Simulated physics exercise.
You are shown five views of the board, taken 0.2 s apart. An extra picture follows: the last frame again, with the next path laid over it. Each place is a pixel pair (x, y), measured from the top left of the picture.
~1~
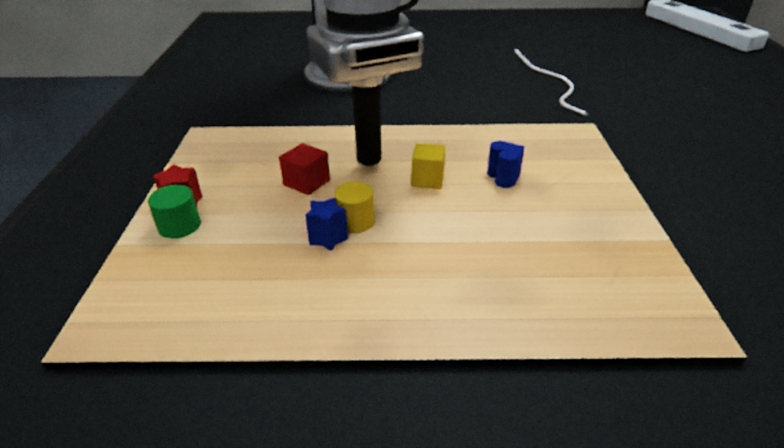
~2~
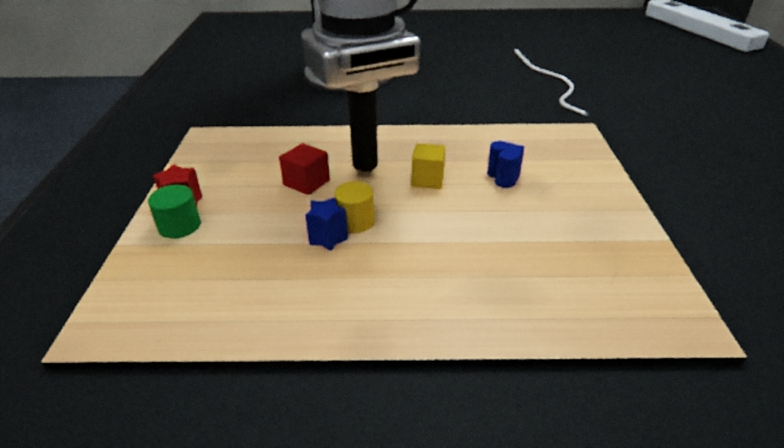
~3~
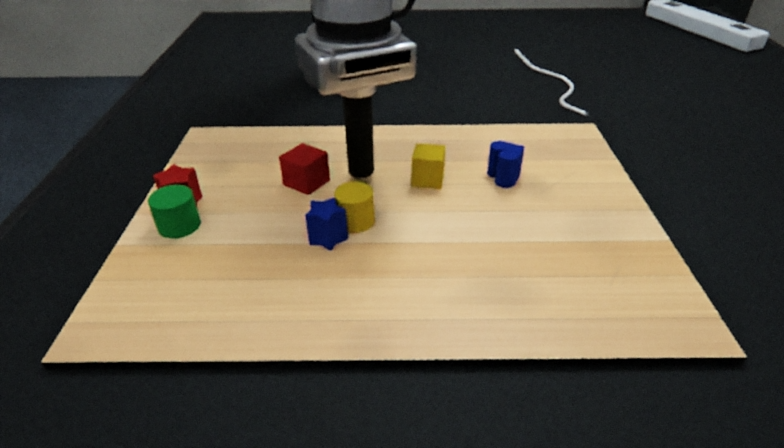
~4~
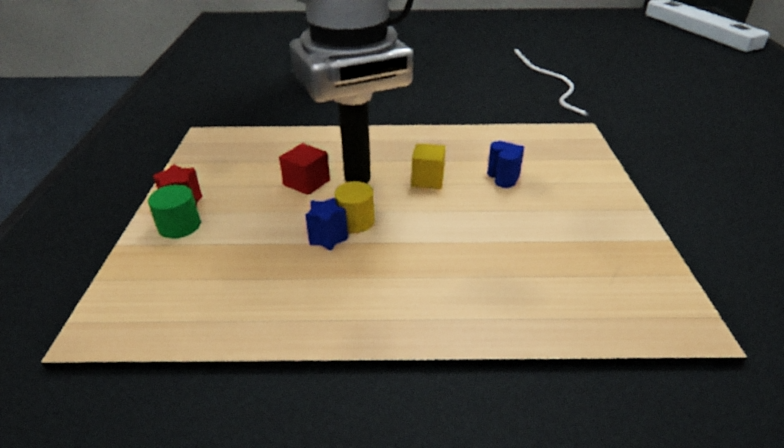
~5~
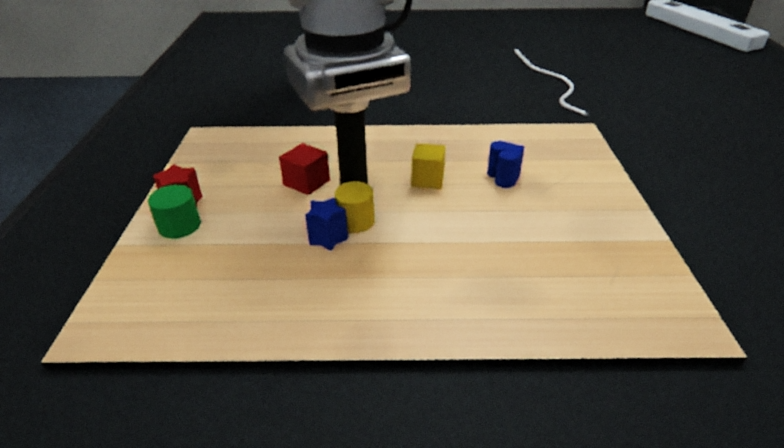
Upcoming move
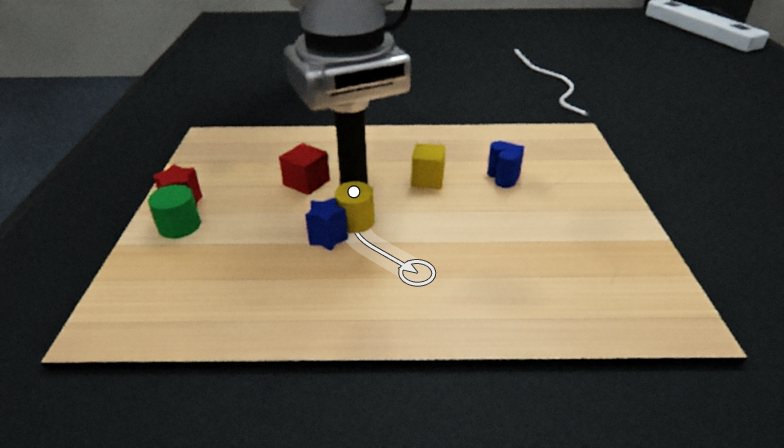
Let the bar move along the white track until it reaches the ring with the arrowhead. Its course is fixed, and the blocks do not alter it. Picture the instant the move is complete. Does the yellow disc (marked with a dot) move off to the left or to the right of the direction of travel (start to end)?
Answer: Rightward.
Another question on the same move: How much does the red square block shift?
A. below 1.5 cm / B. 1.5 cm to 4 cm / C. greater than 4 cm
The one that fits is A, below 1.5 cm.
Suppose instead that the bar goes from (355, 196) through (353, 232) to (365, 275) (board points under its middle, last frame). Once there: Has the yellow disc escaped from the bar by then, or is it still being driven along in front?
That block remains ahead.
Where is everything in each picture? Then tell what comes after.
The first frame shows lower end of the bar at (369, 160), tops of blocks, red square block at (303, 154), blue star at (325, 208), yellow disc at (354, 192).
The second frame shows bar at (365, 166), blocks as before.
The third frame shows bar at (361, 172), blocks as before.
The fourth frame shows bar at (358, 180), blocks as before.
The fifth frame shows bar at (354, 192), red square block at (303, 154), blue star at (325, 208), yellow disc at (354, 192).
The drawn path runs from (355, 196) over (354, 223) and (377, 250) to (417, 273); the dot is on the yellow disc.
On the path given first. One third of the way, bar at (354, 217); blue star at (320, 213), turned 30° clockwise; yellow disc at (357, 215).
Two thirds of the way, bar at (377, 242); blue star at (320, 213), turned 30° clockwise; yellow disc at (369, 243).
At the end, bar at (417, 264); red square block not moved; blue star at (320, 213), turned 30° clockwise; yellow disc at (375, 252).
